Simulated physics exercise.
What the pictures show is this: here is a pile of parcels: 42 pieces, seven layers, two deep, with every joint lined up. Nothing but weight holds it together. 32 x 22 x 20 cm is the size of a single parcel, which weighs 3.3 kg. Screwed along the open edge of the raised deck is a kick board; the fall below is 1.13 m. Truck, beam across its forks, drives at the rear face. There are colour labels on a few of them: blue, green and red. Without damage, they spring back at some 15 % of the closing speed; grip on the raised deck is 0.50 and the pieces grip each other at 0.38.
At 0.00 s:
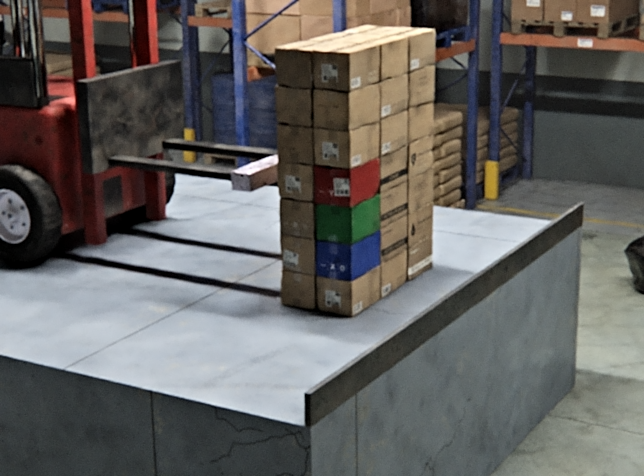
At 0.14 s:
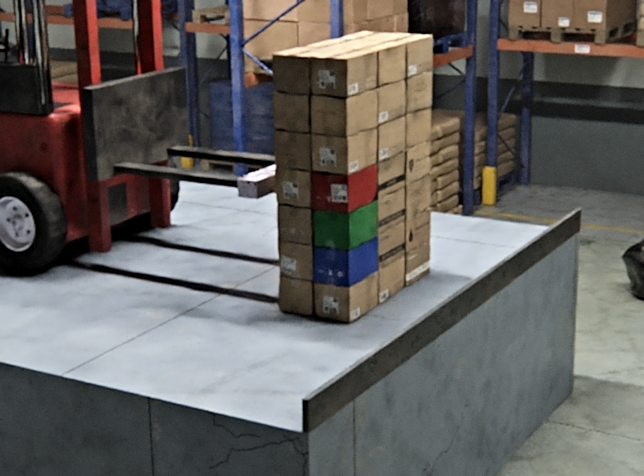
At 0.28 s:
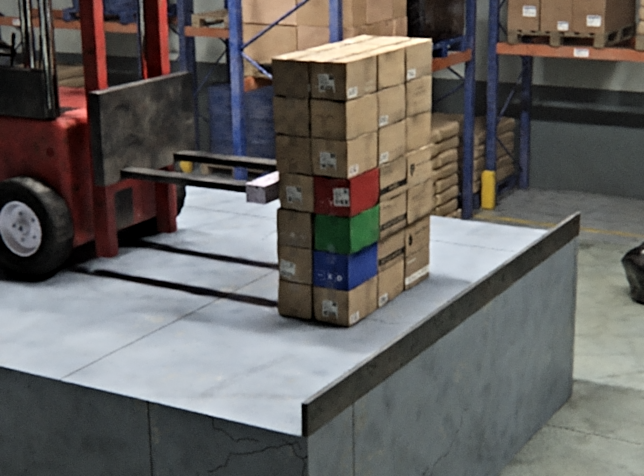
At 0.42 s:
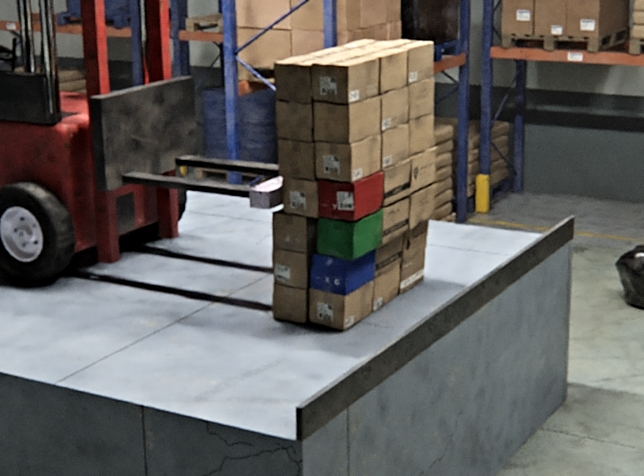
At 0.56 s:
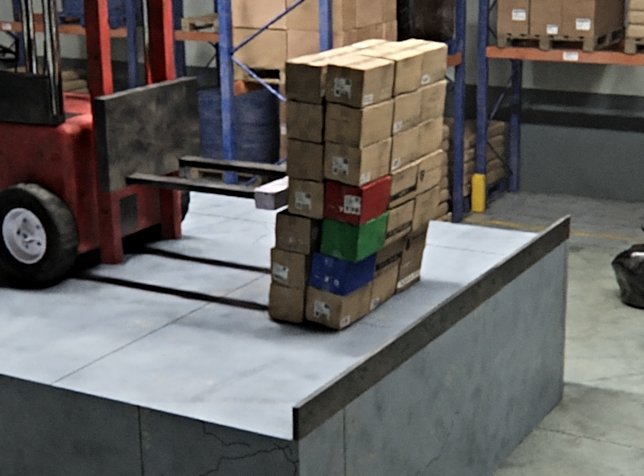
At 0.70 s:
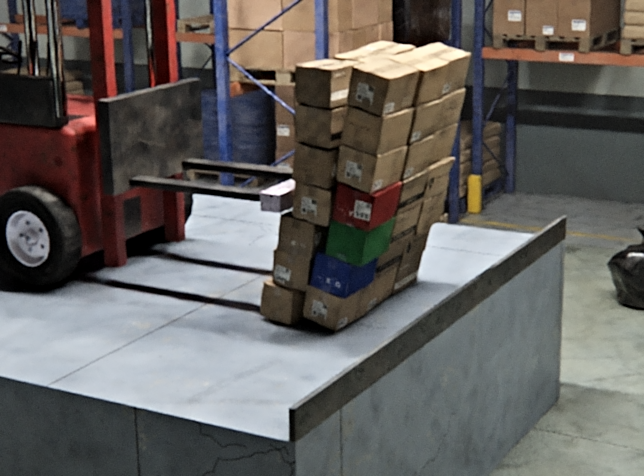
A forklift pushes a beam into a tall stack of boxes, which leans right.
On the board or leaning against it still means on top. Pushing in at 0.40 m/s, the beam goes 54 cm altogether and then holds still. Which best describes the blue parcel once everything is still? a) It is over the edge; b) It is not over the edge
The answer is b.
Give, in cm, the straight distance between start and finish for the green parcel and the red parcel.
Net shift, middle to middle: Green 170 cm, red 210 cm.
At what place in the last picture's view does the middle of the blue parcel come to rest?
Somewhere close to (404, 314), I'd say.
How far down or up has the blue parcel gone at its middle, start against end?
Roughly 20 centimetres lower.
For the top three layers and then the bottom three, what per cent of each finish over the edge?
100% and 20%.
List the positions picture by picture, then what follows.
In the first frame (we follow the side turned to the camera), beam (242, 182) 9 cm from the stack; blue parcel (334, 261); red parcel (332, 187); green parcel (334, 224); no piece has moved.
The second frame shows beam (249, 189) 32 mm from the stack; blue parcel (331, 267).
The third frame shows beam (257, 194) 24 mm in; blue parcel (331, 271); red parcel (332, 197) displaced 17 mm; 5 stirred so far.
The fourth frame shows beam (261, 200) 8 cm in; blue parcel (329, 274) tipped 4°; green parcel (335, 239) tipped 4°; steepest lean 4°, the parcel at (390, 254); 33 stirred so far.
The fifth frame shows beam (266, 201) 14 cm in; blue parcel (328, 274) tipped 7°; red parcel (343, 203) tipped 7°; steepest lean 8°, the parcel at (390, 254); 40 stirred so far.
The sixth frame shows beam (271, 203) 19 cm in; blue parcel (330, 275) tipped 12°; red parcel (353, 208) tipped 12°; green parcel (345, 243) tipped 12°; steepest lean 15°, the parcel at (427, 122); 41 stirred so far.
Around 0.88 s, none of the 42 parcels over the edge, 41 disturbed; blue parcel tipped 23°; red parcel tipped 23°.
Around 1.14 s, none of the 42 parcels over the edge, 42 disturbed; blue parcel tipped 50°; green parcel tipped 50°, 15 cm lower.
Around 1.48 s, 13 of the 42 parcels over the edge; blue parcel on its side; red parcel on its side.
Around 2.00 s, 24 of the 42 parcels over the edge; blue parcel on its side; red parcel upside down.
Finally (2.4 s), 25 of the 42 parcels over the edge; blue parcel on its side; red parcel upside down; green parcel on its side. Seen by the last camera, middles, blue parcel near (404, 314).
